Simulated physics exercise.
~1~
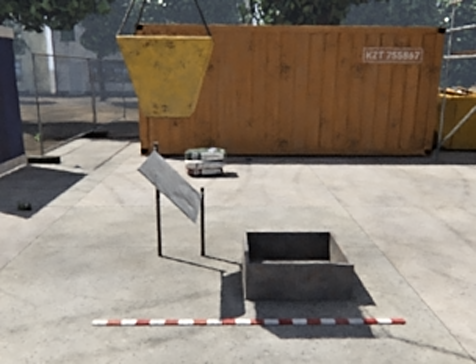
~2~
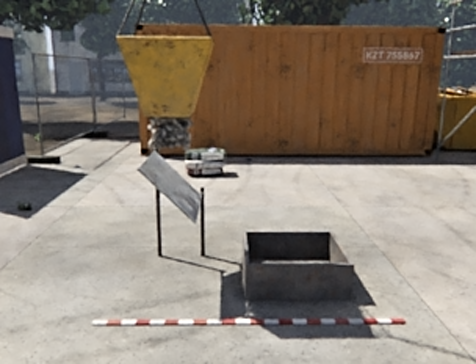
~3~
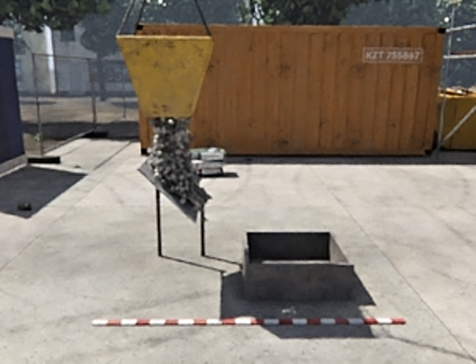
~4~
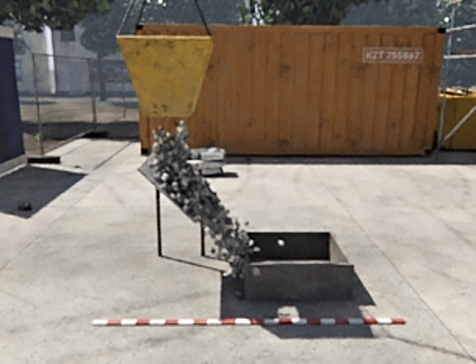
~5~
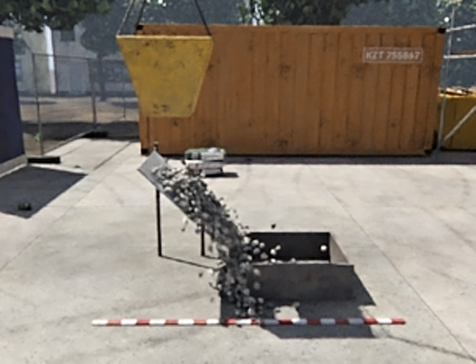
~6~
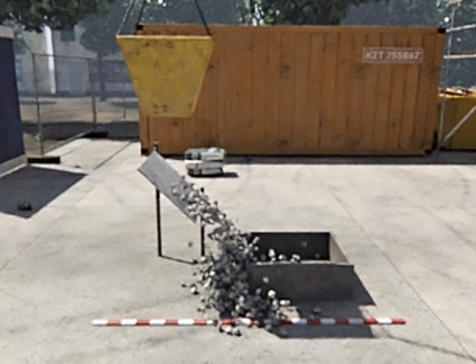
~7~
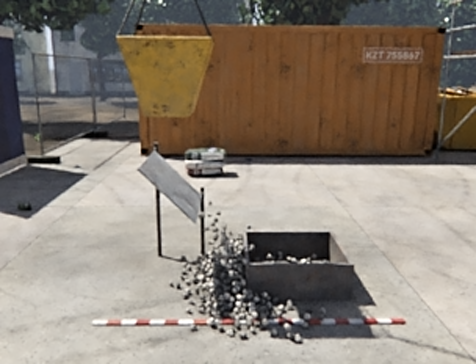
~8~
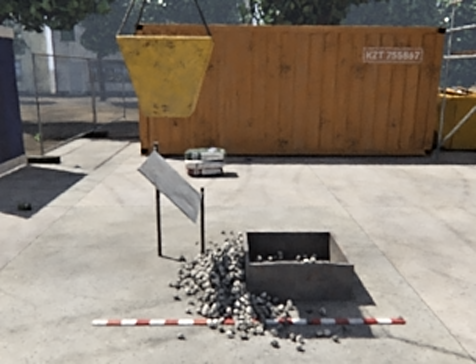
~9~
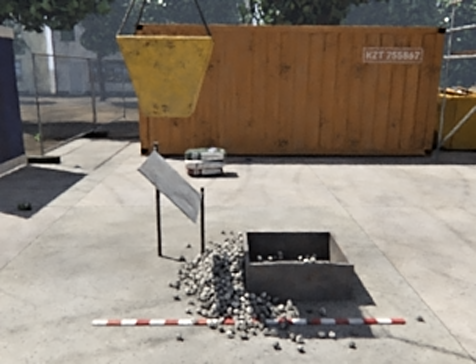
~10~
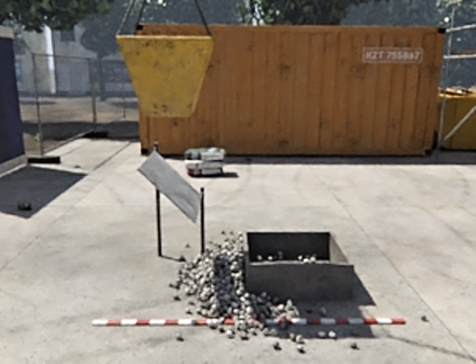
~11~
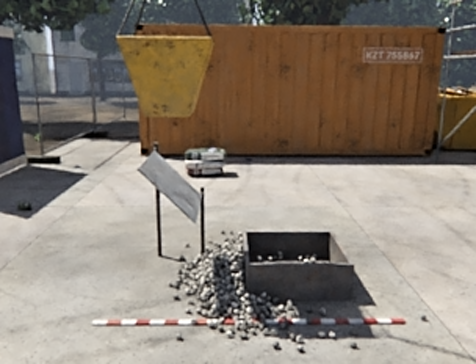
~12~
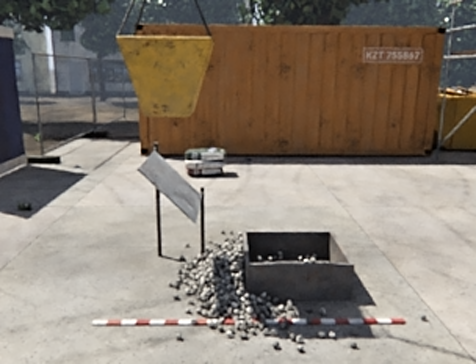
On a sunlit concrete yard, seen from a fixed, slightly raised viewpoint, a yellow skip hangs at upper left before a long orange container. Below it, a sloping grey steel plate stands on thin posts, with an open dark bin to its right and a red-and-white staff lying in front. Grey stones drop from the bottom of the skip onto the plate and slide down to the right. Most spill short of the bin, piling against its left side and over the staff, while a few go in or scatter rightward. The heap settles and lies still beneath the empty plate.
